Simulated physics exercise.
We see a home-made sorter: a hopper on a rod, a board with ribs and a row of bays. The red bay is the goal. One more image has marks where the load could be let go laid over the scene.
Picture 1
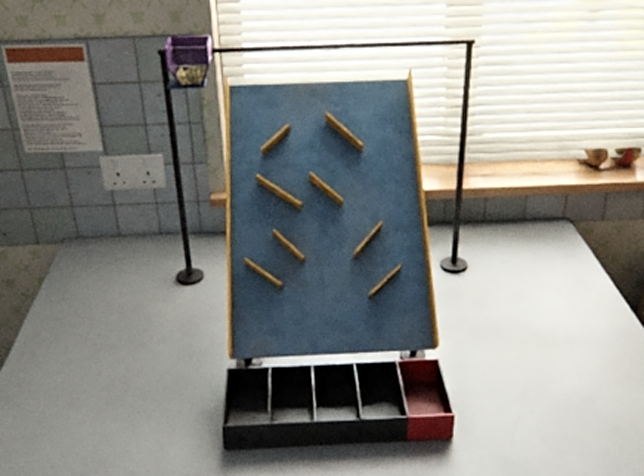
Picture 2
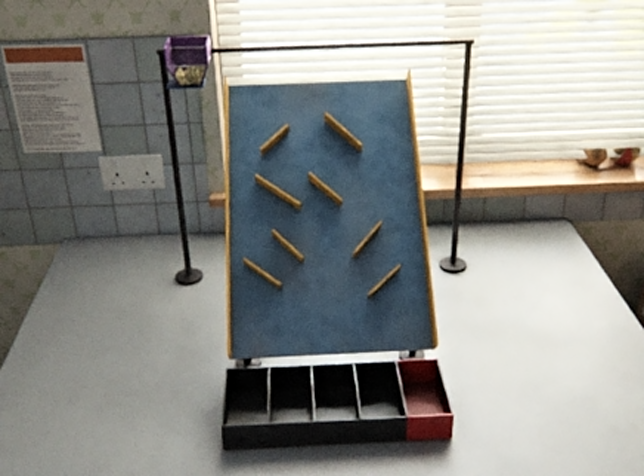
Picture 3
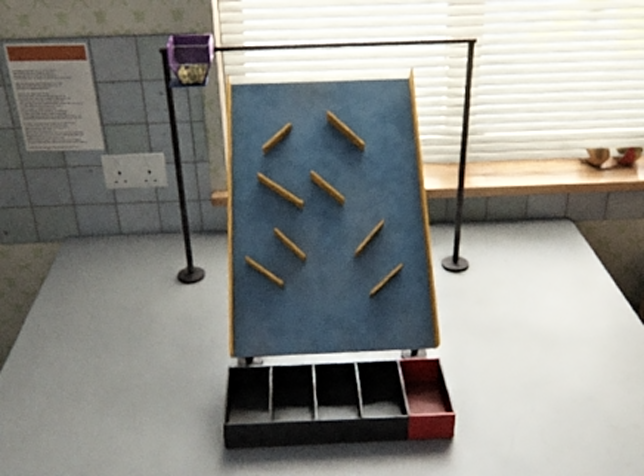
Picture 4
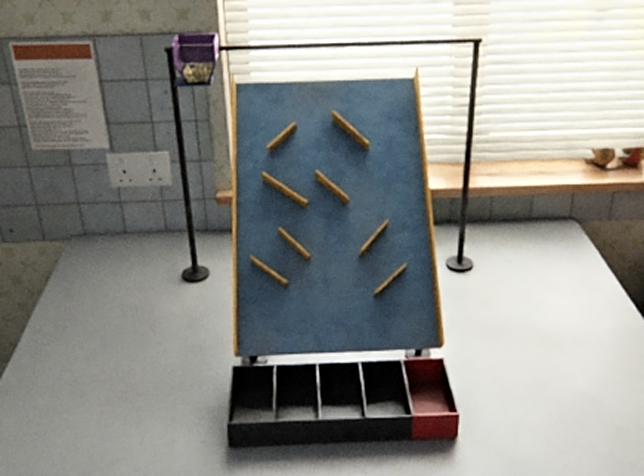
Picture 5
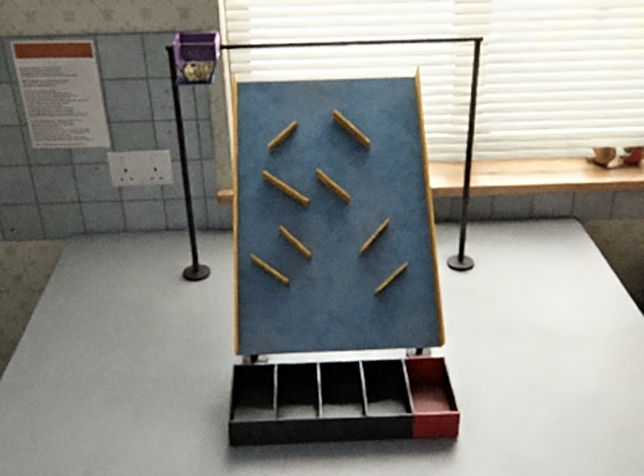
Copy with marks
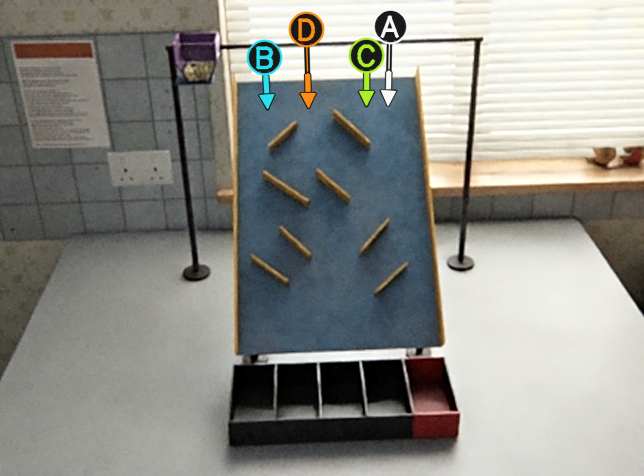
On a grey table by a window, a purple hopper hangs motionless beside a ribbed blue board as the view shifts slightly.
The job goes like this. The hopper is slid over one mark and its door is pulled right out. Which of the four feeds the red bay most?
The answer is mark C.
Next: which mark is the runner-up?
Mark A.
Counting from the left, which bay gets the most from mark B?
It is the first one.
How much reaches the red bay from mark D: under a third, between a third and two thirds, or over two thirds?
It is under a third.
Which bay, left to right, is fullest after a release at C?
The fifth.
On the marked copy, mark A meets the board at (388, 100); mark B meets the board at (267, 103); mark C meets the board at (366, 100); mark D meets the board at (308, 102).
Choosing A, about two thirds in the red bay, about a third in other bays, a stray few outside the box.
Choosing B, none in the red bay, nearly all in other bays, a small part outside the box.
Choosing C, most in the red bay, a small part in other bays, a stray few outside the box.
Choosing D, a stray few in the red bay, nearly all in other bays.
